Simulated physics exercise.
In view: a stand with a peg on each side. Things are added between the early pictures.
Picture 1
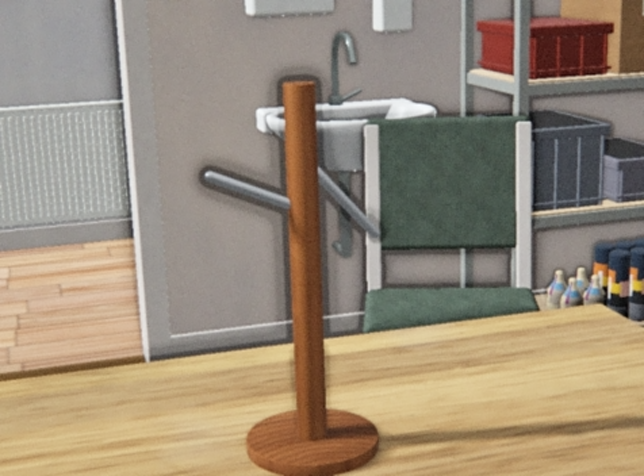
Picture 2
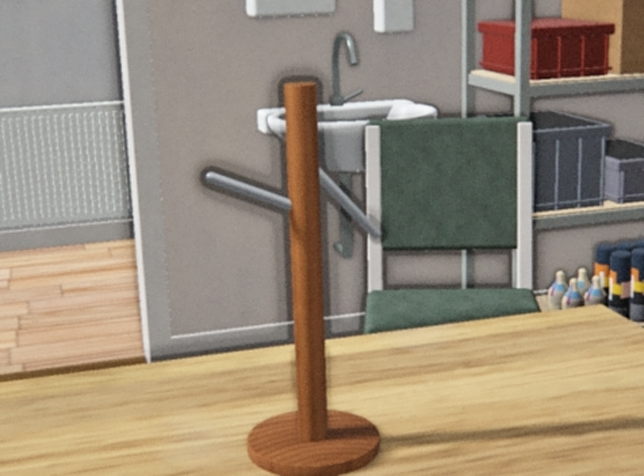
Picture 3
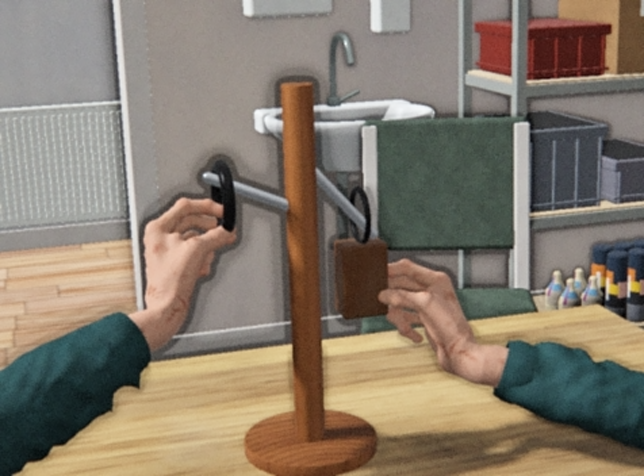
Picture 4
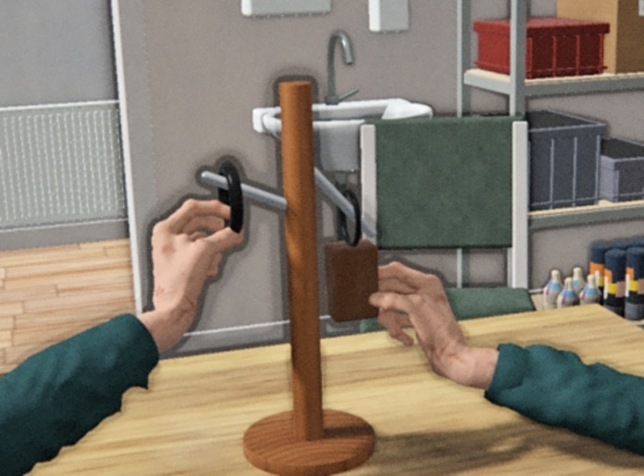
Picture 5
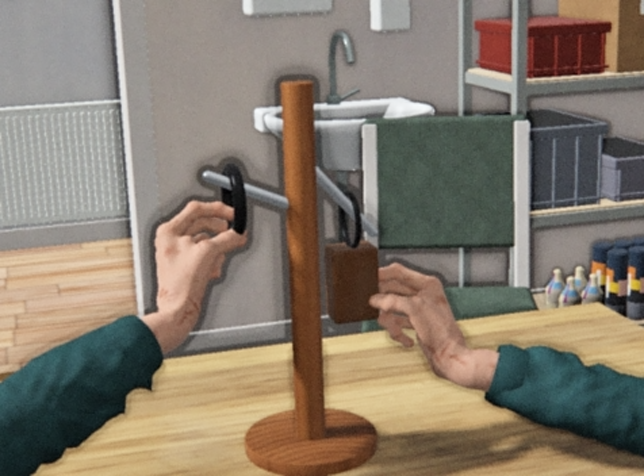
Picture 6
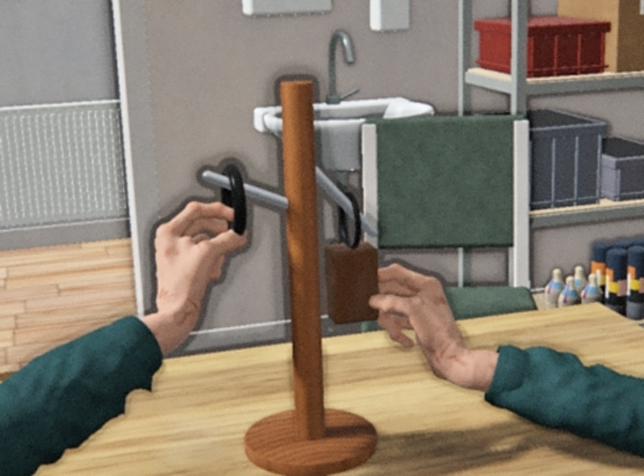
Two hands brought a black ring and a brown pouch to the bare wooden stand, slid them onto the left and right pegs, then stayed there almost still, holding both.
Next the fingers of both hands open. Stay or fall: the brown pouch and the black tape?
In the end the brown pouch drops to the table, the black tape remains hooked.
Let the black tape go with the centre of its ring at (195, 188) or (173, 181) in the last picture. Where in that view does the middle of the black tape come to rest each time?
Near (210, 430) and (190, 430).
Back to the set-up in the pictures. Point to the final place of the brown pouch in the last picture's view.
Its middle is close to (445, 405).
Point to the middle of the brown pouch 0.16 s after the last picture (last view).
Roughly at (367, 300).
Then, 0.16 s later than the last frame, brown pouch tilted by 25° near (367, 300); black tape tilted by 6° near (232, 203).
Then, 0.28 s later than the last frame, brown pouch dropping near (411, 366); black tape tilted by 7° near (232, 203).
Then, 0.36 s later than the last frame, brown pouch dropping near (441, 405); black tape tilted by 4° near (234, 203).
When it is over, the brown pouch falls off, near (444, 405); the black tape stays on its peg, near (233, 203).
